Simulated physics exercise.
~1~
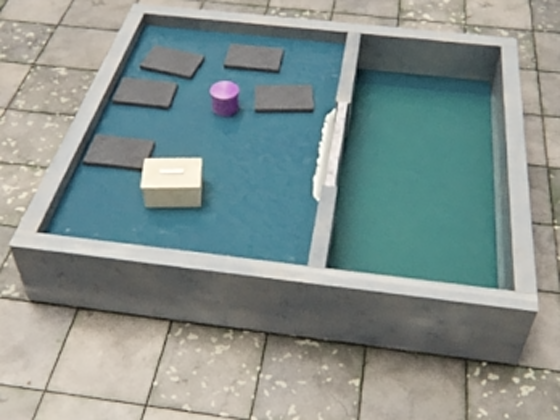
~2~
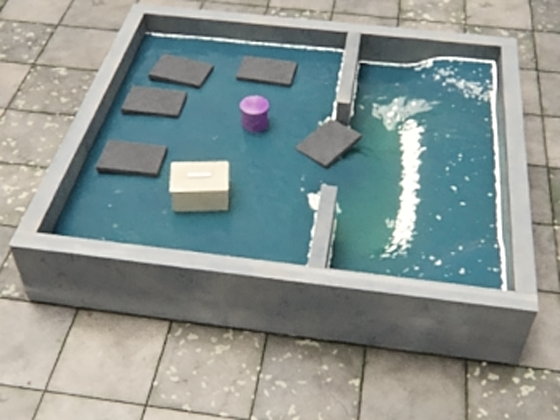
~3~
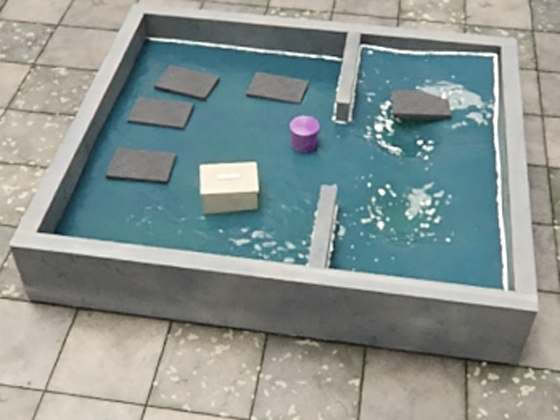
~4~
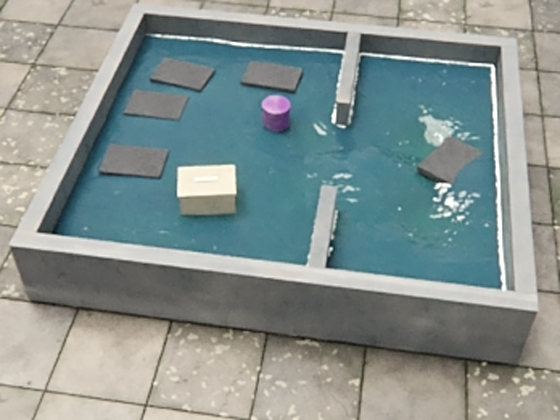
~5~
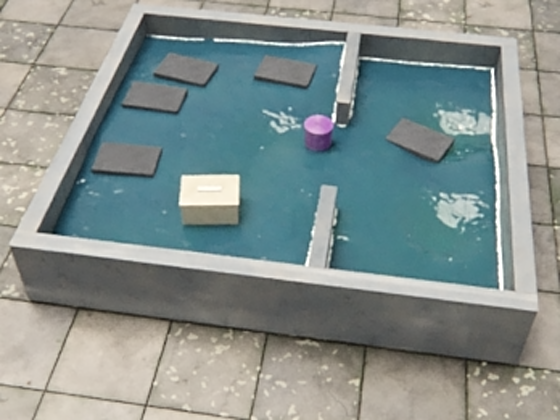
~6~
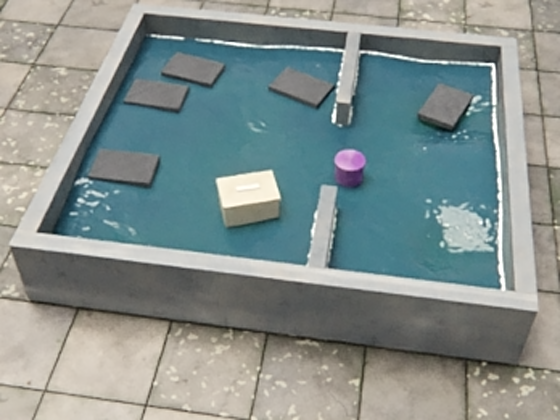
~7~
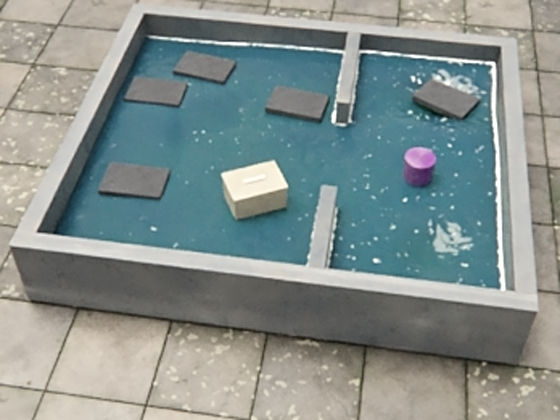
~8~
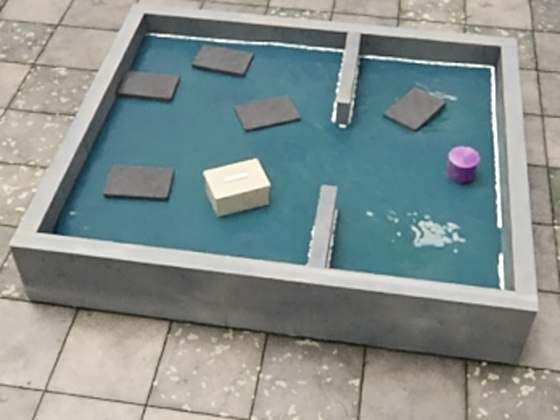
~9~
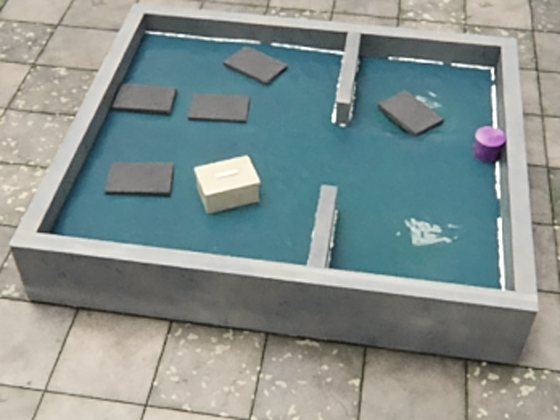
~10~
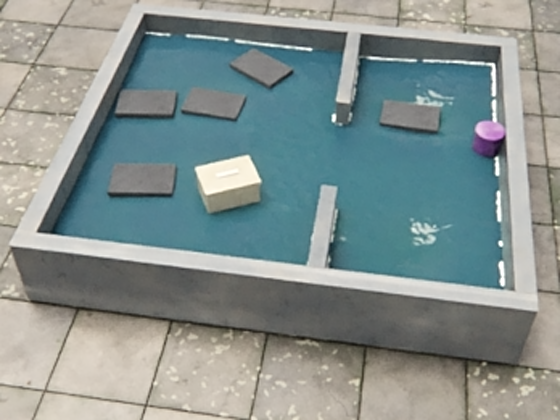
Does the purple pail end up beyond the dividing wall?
Yes, the purple pail drifts through the gap and ends up floating beside the right wall of the basin.
